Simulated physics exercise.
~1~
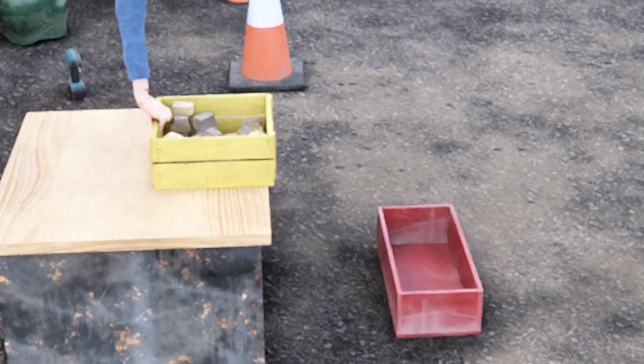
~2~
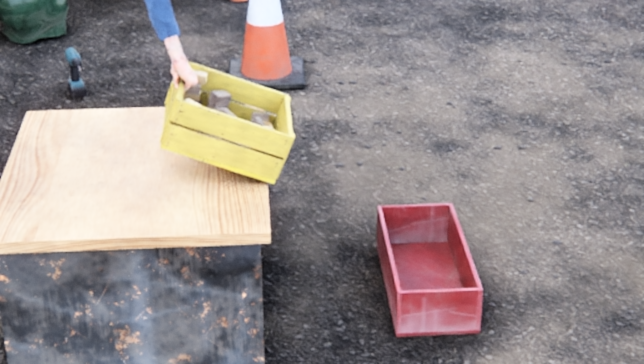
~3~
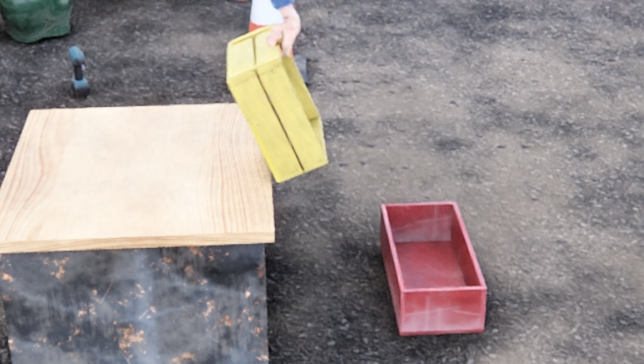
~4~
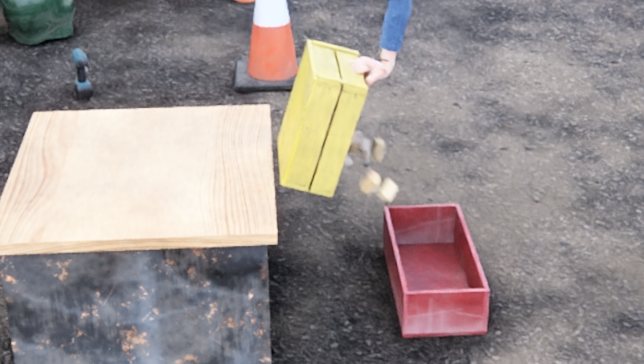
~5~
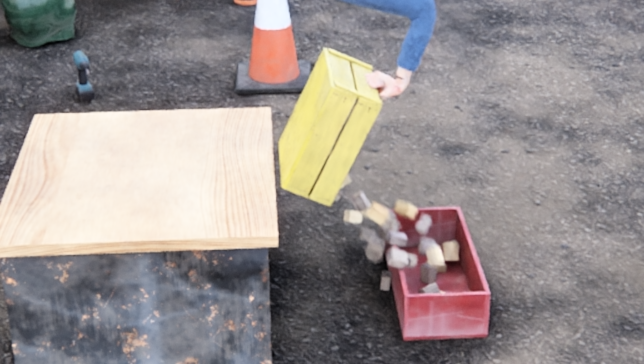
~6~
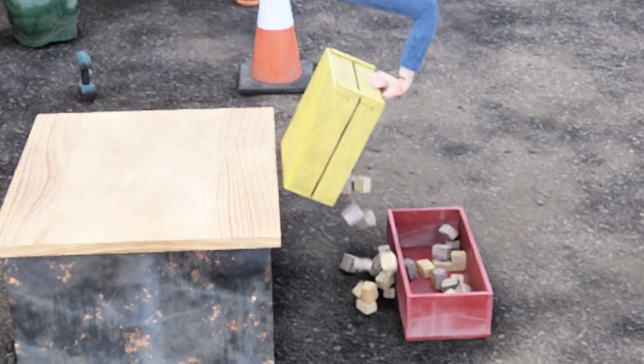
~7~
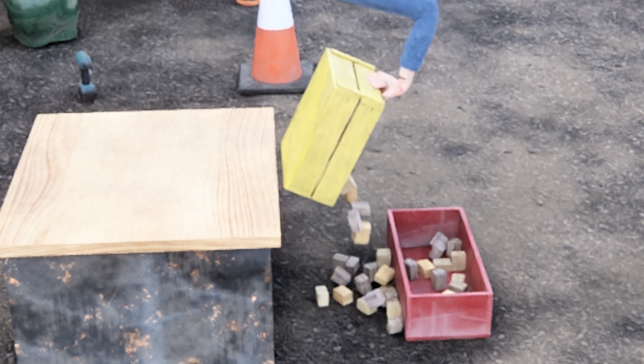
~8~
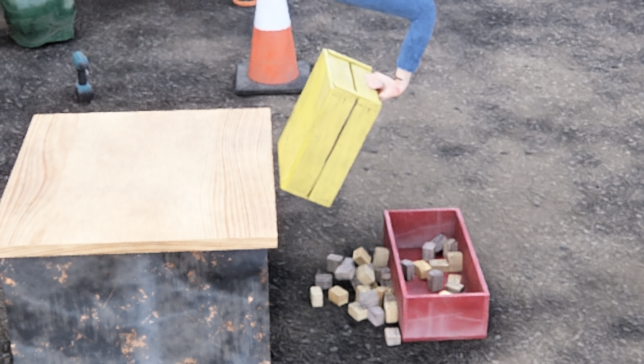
A hand tips wooden blocks from a yellow crate, some into a red box, more beside it.
